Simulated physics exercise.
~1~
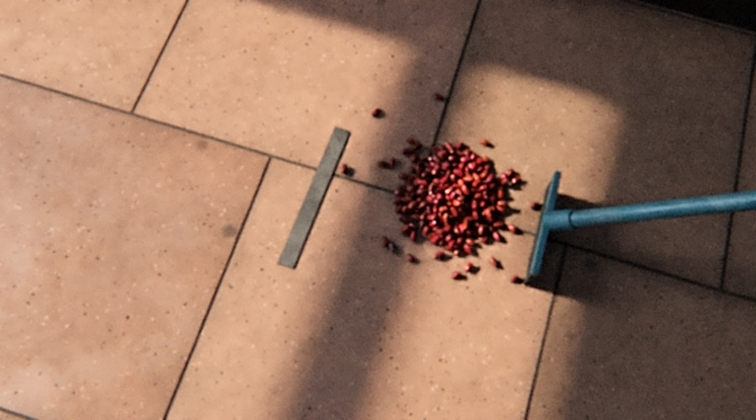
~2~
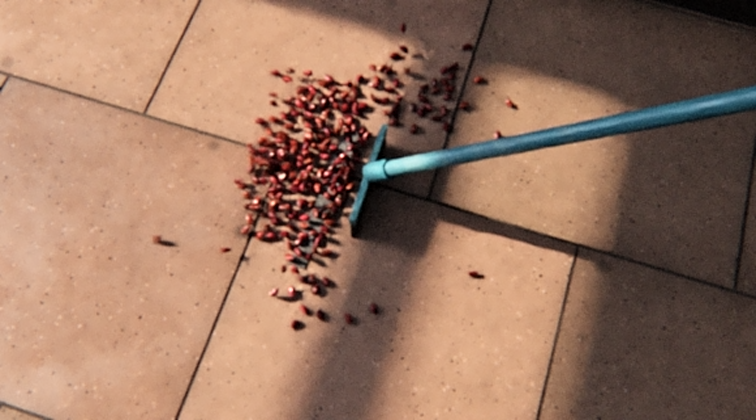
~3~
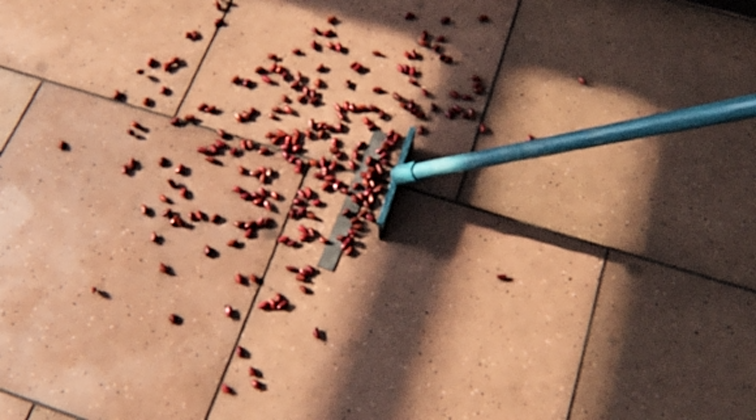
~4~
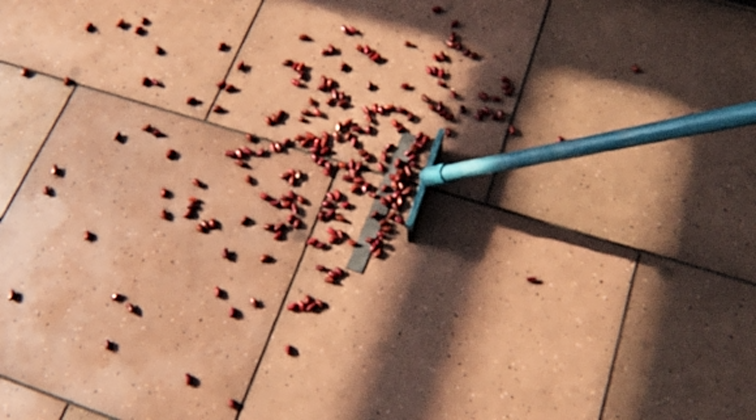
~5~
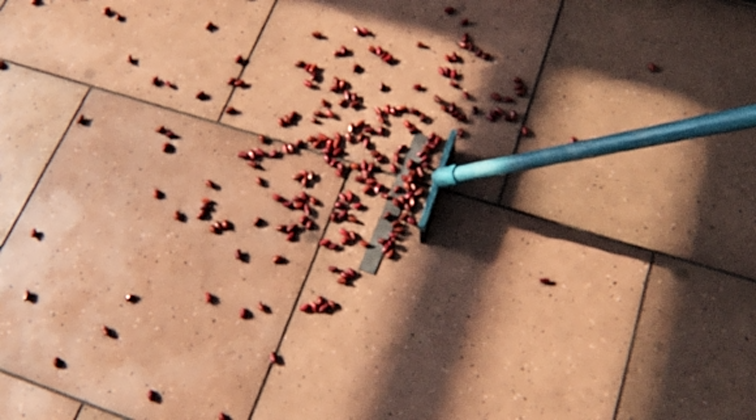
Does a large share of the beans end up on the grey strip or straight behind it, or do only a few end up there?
A large share of the beans ends up on the strip or straight behind it, although many others lie scattered out past its ends.
